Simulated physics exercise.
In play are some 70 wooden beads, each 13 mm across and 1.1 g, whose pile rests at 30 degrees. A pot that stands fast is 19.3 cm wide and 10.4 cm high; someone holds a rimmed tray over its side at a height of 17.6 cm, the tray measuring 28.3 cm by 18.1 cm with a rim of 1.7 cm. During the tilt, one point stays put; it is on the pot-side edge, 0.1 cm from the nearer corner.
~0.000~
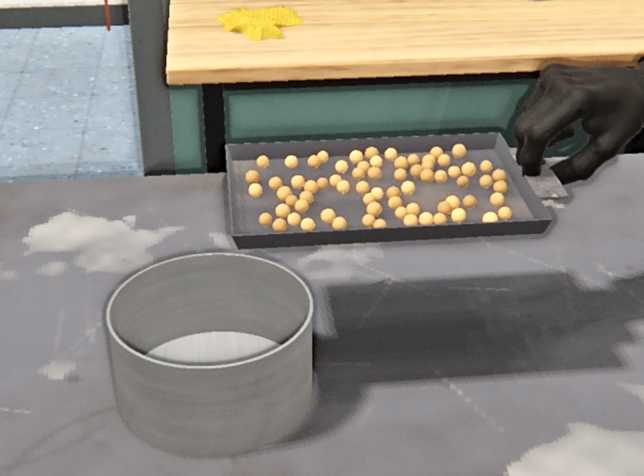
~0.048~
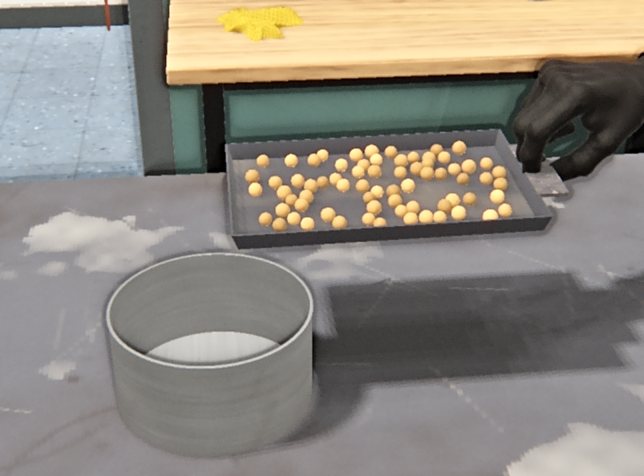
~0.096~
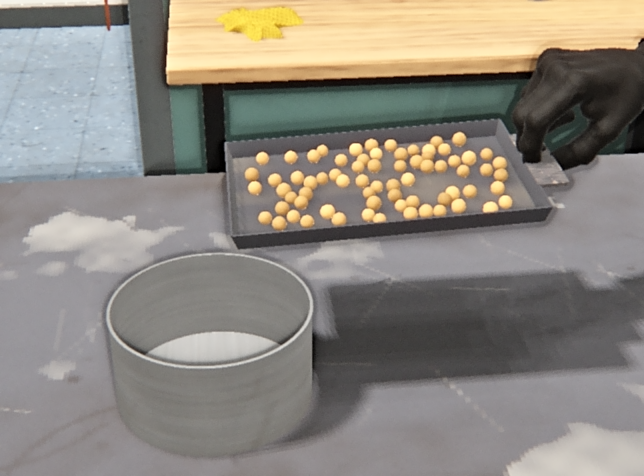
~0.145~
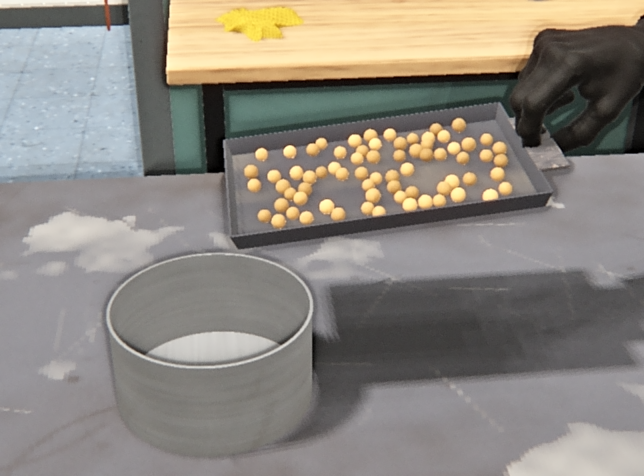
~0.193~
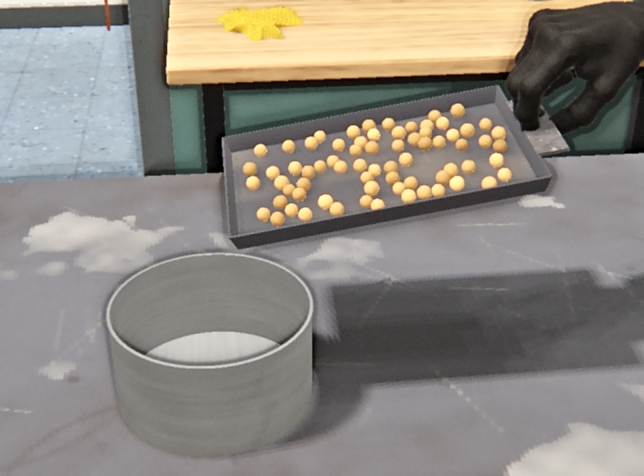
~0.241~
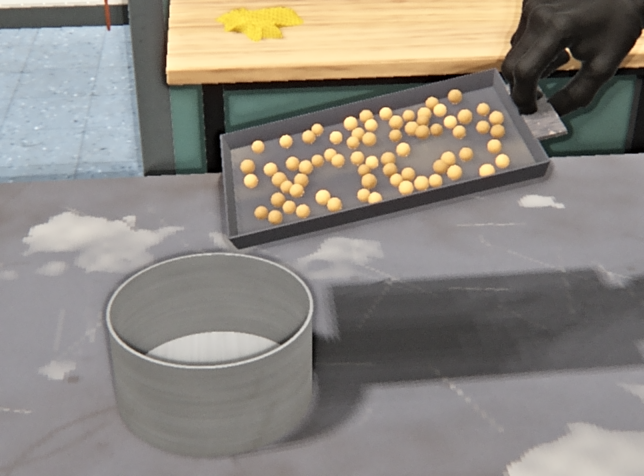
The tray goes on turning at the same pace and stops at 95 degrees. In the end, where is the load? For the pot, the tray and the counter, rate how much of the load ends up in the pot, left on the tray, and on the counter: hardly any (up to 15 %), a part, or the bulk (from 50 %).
Pot: The bulk; tray: Hardly any; counter: Hardly any.
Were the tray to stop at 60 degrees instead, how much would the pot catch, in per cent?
It would be near 25 per cent.
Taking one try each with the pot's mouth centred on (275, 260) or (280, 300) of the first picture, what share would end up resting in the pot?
About 0 and 20 per cent.
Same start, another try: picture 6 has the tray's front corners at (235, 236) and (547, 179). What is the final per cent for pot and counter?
That works out as pot 70 and counter 30.
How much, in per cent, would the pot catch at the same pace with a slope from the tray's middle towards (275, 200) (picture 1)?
That comes to around 65 per cent.
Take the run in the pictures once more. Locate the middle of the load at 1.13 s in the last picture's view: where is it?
By then the middle of the load sits around (215, 196).
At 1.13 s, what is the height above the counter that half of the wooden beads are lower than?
Around 22 cm up.
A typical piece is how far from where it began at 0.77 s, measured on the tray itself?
Roughly 12 cm.
After 0.77 s, tilt 52 degrees; the tray holds 95 %, the pot 0 %.
After 1.13 s, tilt 78 degrees; the tray holds 80 %, the pot 20 %.
After 1.57 s, tilt 95 degrees; the tray holds 0 %, the pot 90 %.
By 2.4 s all is still; pot 95 %, tray 0 %, counter 5 %.
